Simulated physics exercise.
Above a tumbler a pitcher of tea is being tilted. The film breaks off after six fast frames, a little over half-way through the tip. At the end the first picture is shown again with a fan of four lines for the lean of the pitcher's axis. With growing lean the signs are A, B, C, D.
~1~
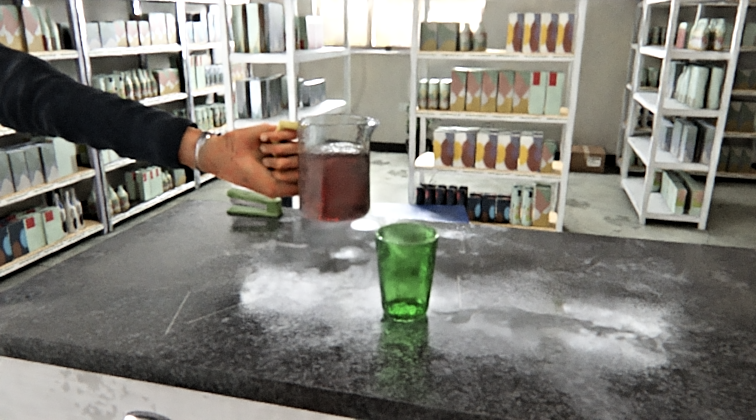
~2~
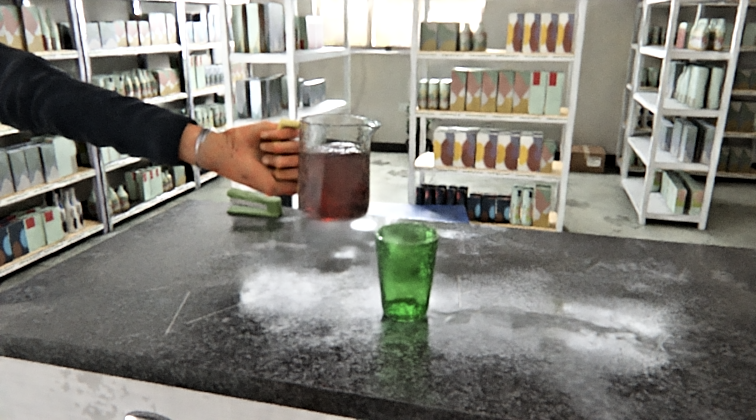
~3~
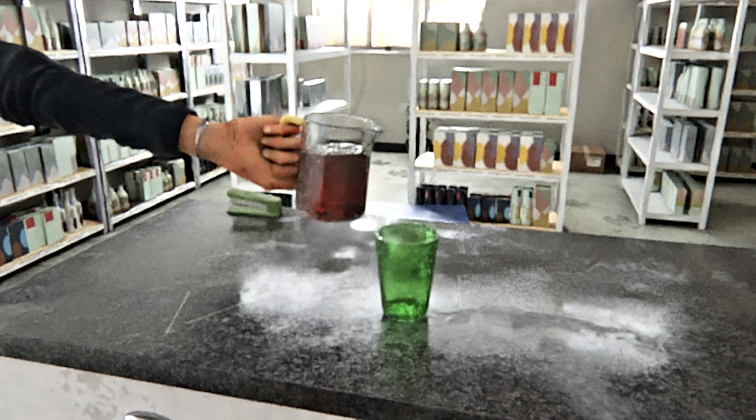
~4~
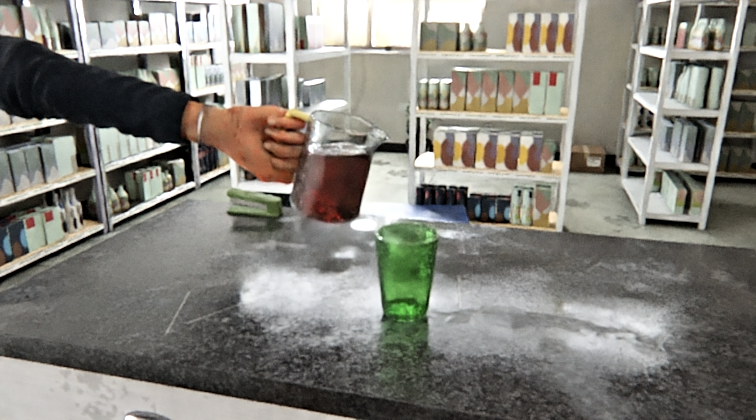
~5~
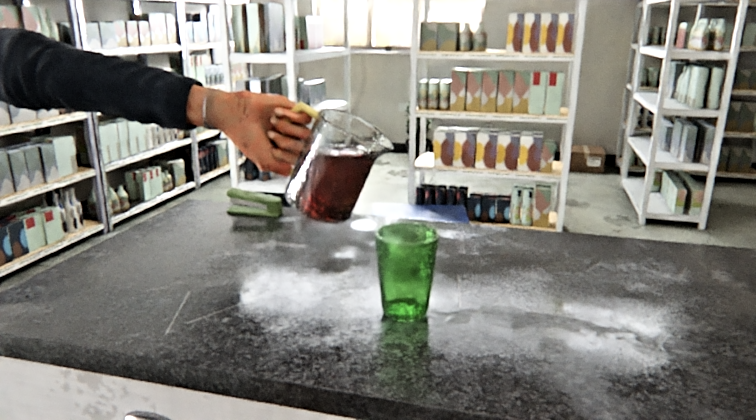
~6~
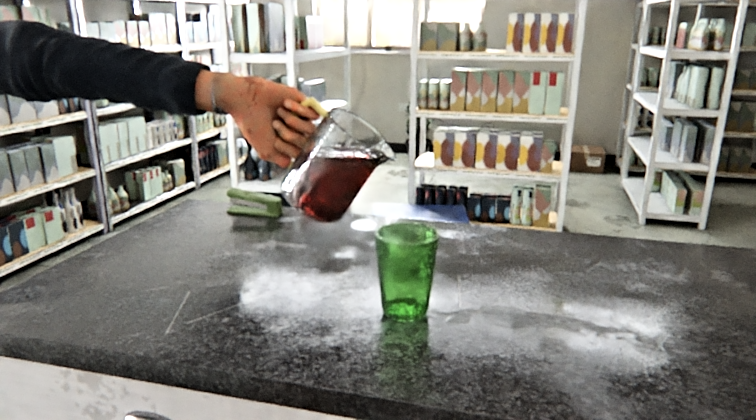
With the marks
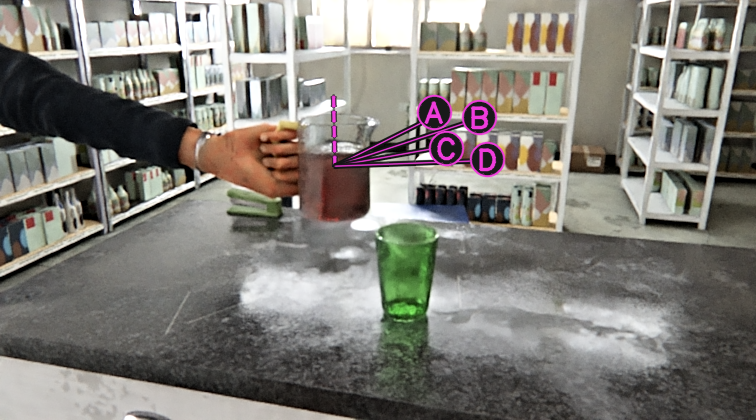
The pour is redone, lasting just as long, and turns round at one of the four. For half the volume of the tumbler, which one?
I would pick mark B.
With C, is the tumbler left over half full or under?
Over.
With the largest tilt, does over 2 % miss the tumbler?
Yes.
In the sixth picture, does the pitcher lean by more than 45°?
No, it does not.
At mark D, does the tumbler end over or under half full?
Over.
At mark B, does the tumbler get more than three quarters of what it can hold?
No, less.
In magenta, A at (420, 123); B at (463, 123); C at (429, 149); D at (470, 161).
For mark A, the tumbler ends with about 32 % of what it can hold.
For mark B, the tumbler ends with about 50 % of what it can hold.
For mark C, the tumbler ends with about 68 % of what it can hold.
For mark D, the tumbler ends with about 74 % of what it can hold; 11 % of the tea is spilt.
